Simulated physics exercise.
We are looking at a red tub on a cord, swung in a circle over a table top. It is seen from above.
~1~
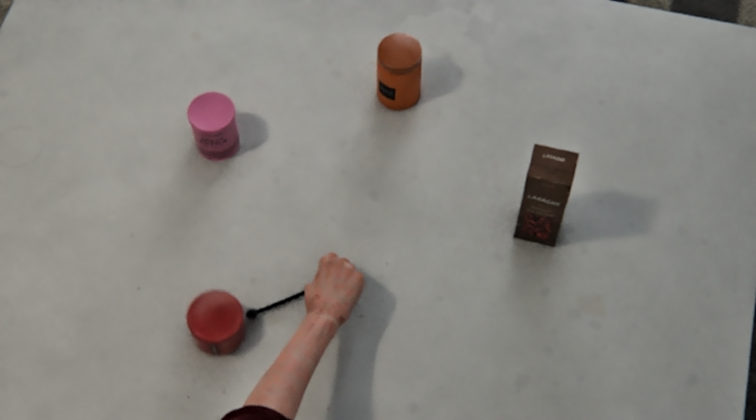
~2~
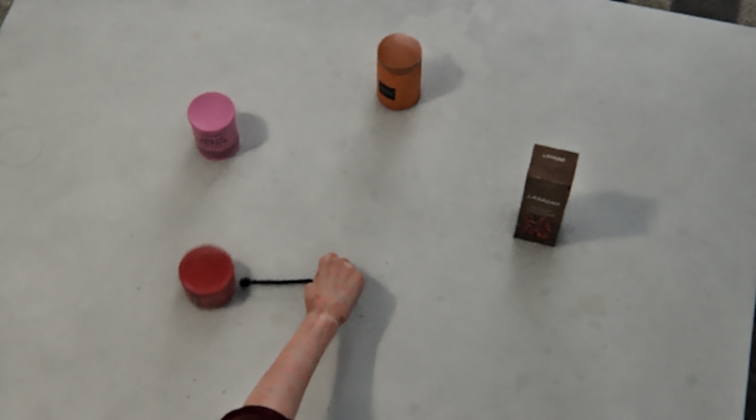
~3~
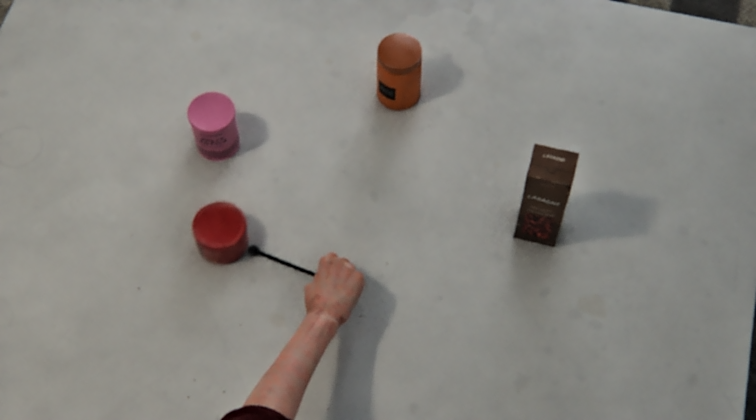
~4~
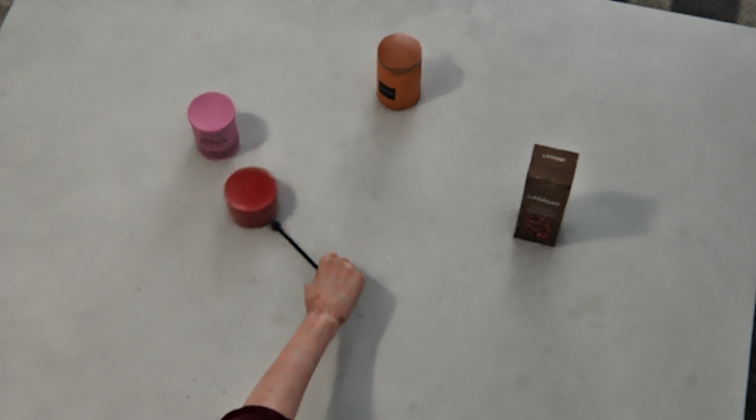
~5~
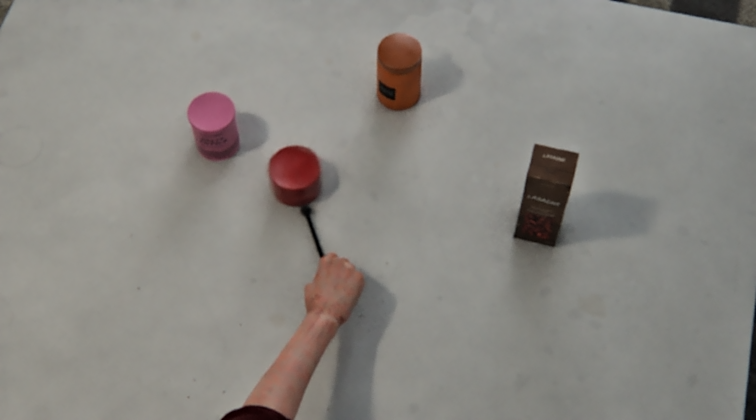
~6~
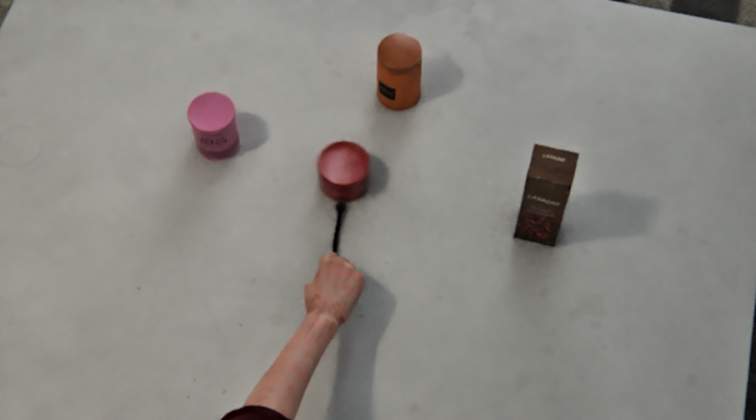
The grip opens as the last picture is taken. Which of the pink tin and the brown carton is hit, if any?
Outcome: The pink tin escapes it and the brown carton is struck.
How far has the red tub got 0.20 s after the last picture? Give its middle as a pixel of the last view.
At about (513, 209).
Then, 0.08 s later than the last view, tub near (435, 192).
Then, 0.20 s later than the last view, tub near (513, 210); brown carton pushed aside.
Finally, tub near (521, 211); brown carton knocked over. The pink tin stays untouched and the brown carton gets hit.
